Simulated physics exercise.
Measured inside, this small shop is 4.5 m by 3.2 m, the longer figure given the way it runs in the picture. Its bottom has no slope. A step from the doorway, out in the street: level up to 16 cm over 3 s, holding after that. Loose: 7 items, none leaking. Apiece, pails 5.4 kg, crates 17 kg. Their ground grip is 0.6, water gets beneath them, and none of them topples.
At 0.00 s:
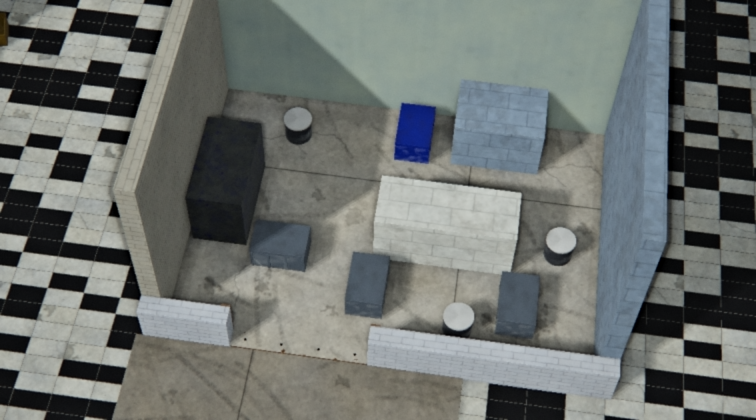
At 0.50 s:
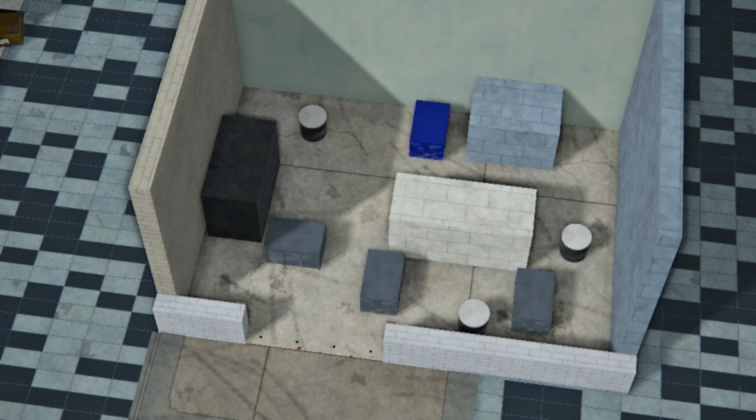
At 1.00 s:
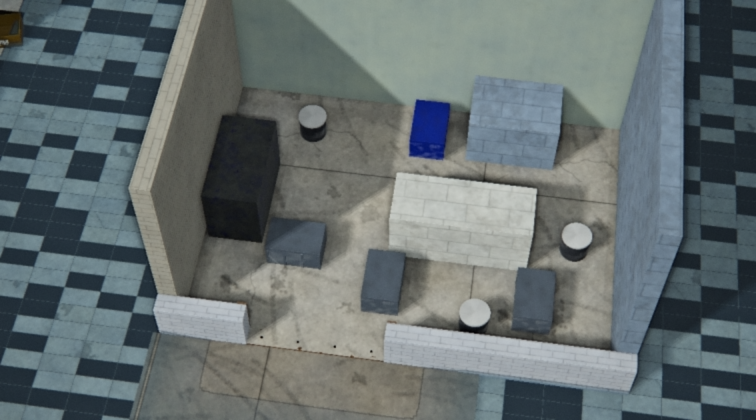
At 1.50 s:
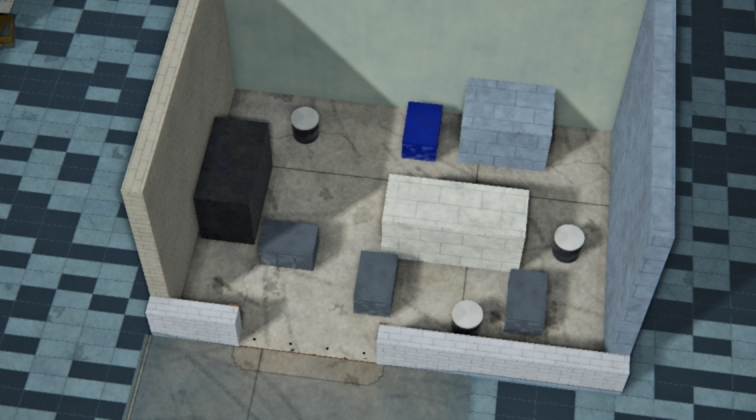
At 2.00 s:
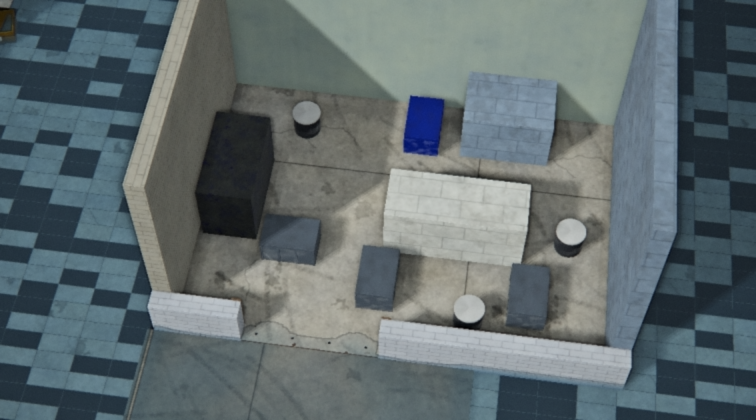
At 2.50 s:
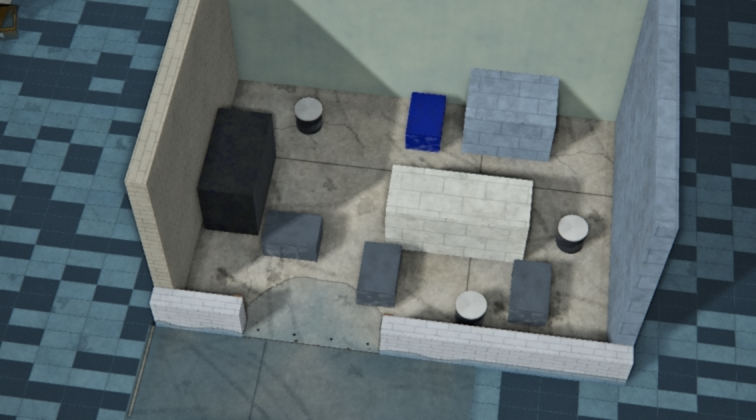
A small open-topped shop with pale walls stands on a black-and-white checked street, seen from high above its low, gapped front wall. Inside, a blue crate sits at the back beside a pale blue block, with a white counter right of centre, a black block left, and grey boxes and white-topped drums around. Bluish water covers the street, then creeps through the doorway as the camera shifts slightly and the furnishings stay put.
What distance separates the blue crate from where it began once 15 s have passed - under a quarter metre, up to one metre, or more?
The gap is more than one metre.
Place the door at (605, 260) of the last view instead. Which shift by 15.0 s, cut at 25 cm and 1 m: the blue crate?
Then the blue crate is nudged along.
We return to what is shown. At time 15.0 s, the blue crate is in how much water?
About 13 cm.
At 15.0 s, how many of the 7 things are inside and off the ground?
7.
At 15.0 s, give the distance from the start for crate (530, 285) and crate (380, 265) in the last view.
40 cm, 40 cm.
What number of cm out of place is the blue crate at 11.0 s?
About 200 cm out of place.
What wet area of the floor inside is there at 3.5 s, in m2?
My estimate is roughly 2.0 m2.
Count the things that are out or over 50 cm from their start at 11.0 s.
Count then: 2.
After 3.5 s the blue crate is near (426, 114), 0.0 m from its start, aground; 0 afloat.
After 6.8 s the blue crate is near (443, 120), 0.2 m from its start, afloat; 3 afloat.
After 11.0 s the blue crate is near (579, 173), 1.9 m from its start, afloat; 3 afloat.
After 15.0 s the blue crate is near (570, 149), 1.7 m from its start, afloat; 7 afloat.
